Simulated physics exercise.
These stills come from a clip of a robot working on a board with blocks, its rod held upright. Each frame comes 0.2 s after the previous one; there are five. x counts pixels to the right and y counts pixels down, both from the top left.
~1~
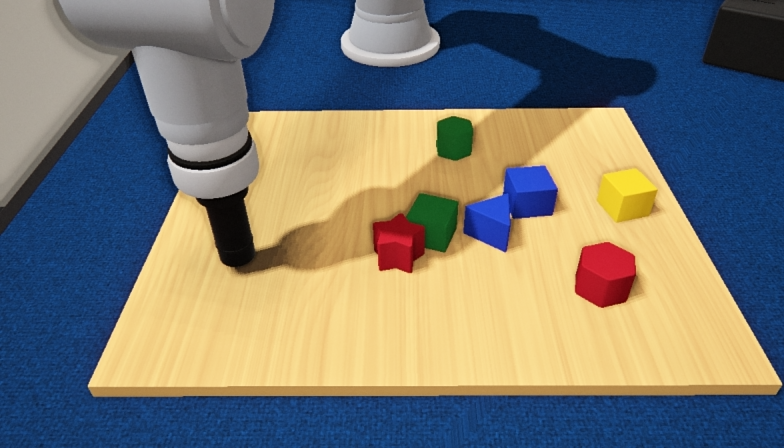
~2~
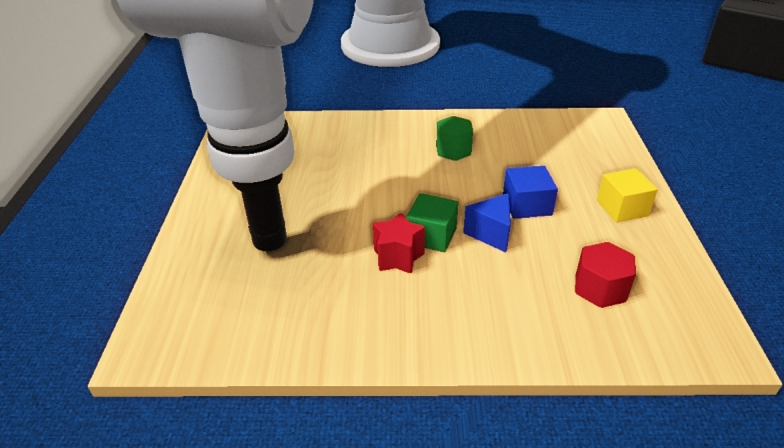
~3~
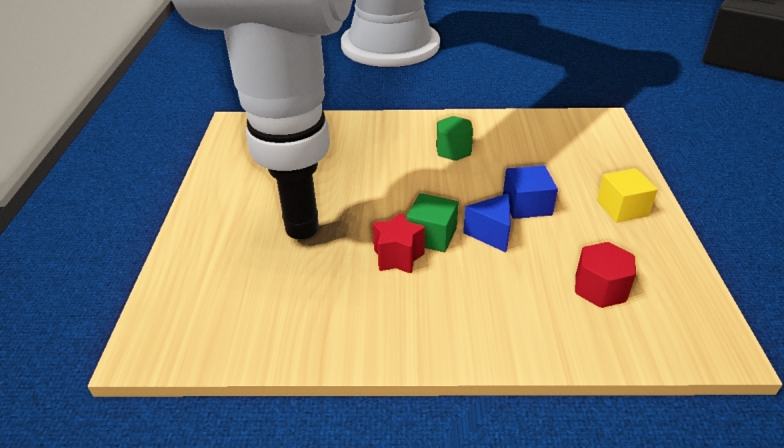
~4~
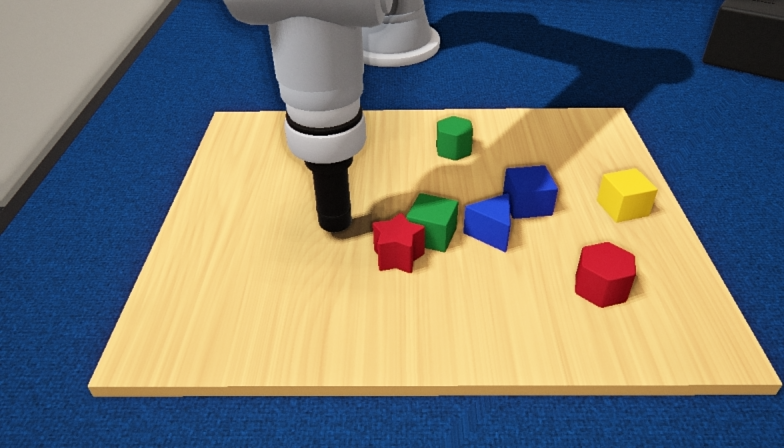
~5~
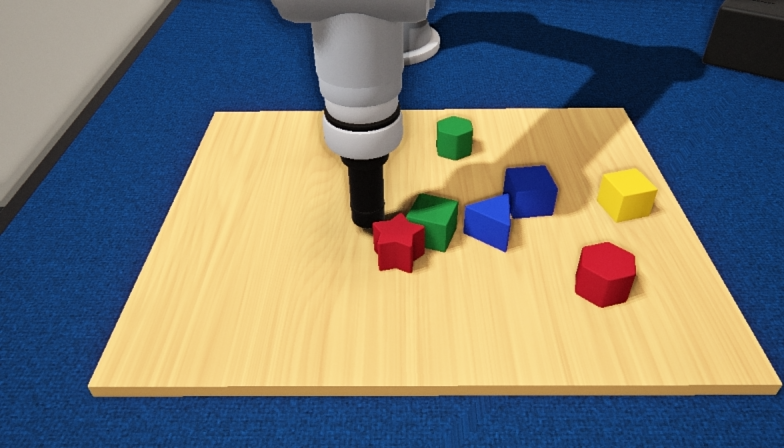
A robot arm moves its black rod right across the board, nearing the red star block.
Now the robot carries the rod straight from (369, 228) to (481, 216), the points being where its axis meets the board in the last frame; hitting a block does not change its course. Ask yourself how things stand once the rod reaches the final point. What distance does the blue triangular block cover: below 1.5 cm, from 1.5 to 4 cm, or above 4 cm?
1.5 to 4 cm.
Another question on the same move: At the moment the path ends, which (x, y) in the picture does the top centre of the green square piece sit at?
I predict (475, 214).
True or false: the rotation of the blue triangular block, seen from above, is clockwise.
That is false.
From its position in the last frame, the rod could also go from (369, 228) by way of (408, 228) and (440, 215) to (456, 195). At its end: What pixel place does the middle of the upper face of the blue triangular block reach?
For the centre of its top, I'd go with (522, 210).
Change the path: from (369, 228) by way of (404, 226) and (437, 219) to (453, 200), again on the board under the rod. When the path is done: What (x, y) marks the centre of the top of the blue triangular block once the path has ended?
It sits at (517, 211).
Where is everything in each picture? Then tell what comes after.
Lower end of the rod (238, 256), tops of blocks, red star block (398, 229), green square piece (433, 208), blue triangular block (495, 207), in the first picture.
Rod (270, 241), blocks as before, in the second picture.
Rod (302, 230), blocks as before, in the third picture.
Rod (335, 223), blocks as before, in the fourth picture.
Rod (368, 219), red star block (398, 229), green square piece (433, 208), blue triangular block (495, 207), in the fifth picture.
On the path given first. One third of the way, rod (408, 215); green square piece (441, 209).
Two thirds of the way, rod (447, 210); green square piece (472, 213), turned 55° clockwise; blue triangular block (518, 213), turned 50° anticlockwise.
At the end, rod (482, 206); red star block not moved; green square piece (475, 214), turned 60° clockwise; blue triangular block (518, 214), turned 55° anticlockwise.
